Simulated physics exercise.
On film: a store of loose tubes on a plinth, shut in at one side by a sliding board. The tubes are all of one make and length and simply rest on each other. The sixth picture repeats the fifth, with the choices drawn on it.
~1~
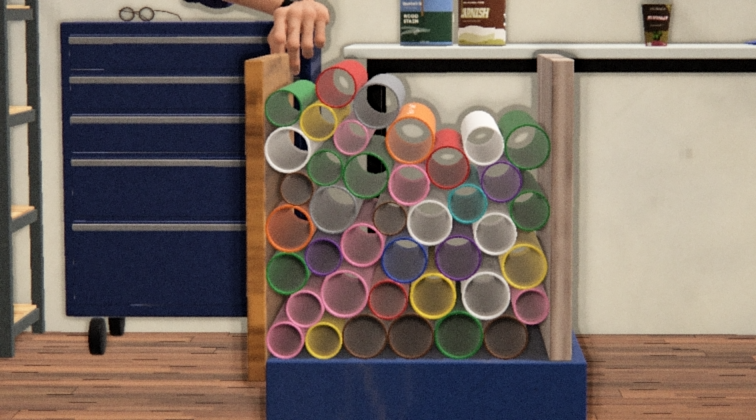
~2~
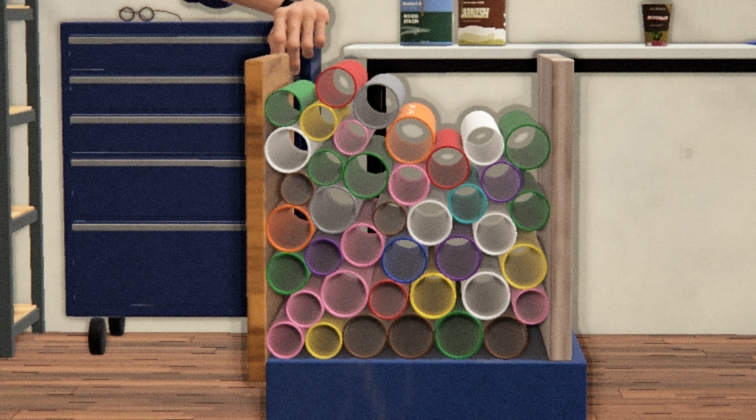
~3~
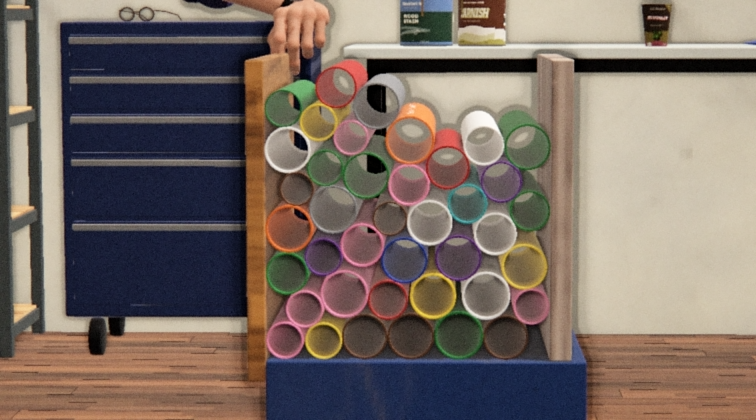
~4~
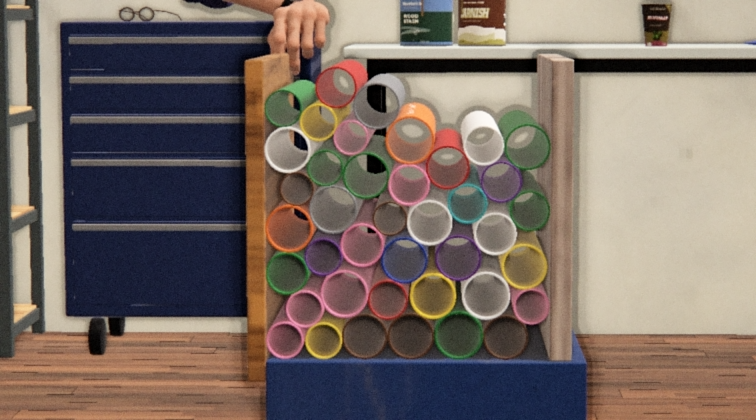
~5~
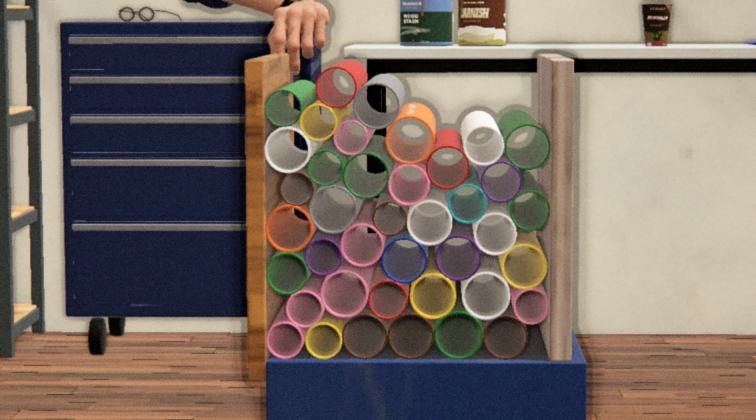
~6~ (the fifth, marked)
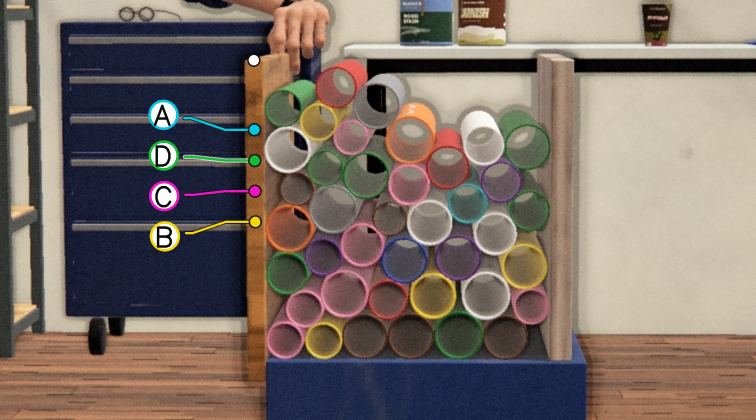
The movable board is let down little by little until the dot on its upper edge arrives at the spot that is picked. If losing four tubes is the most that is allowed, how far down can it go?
It can be let down to C.
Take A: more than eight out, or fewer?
At A, fewer than eight.
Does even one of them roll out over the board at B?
Yes.
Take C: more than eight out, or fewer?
It loses fewer than eight.
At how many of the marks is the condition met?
Three of the four.
On the marked copy, A at (255, 130); B at (255, 222); C at (255, 191); D at (255, 160); the white dot at (254, 60).
Following C. Soon after the start, top of the board (265, 121).
Later, top of the board (265, 190).
In the end, top of the board (265, 190), four out over the board.
As for the rest, A none out over the board; B more than four out over the board; D one out over the board.
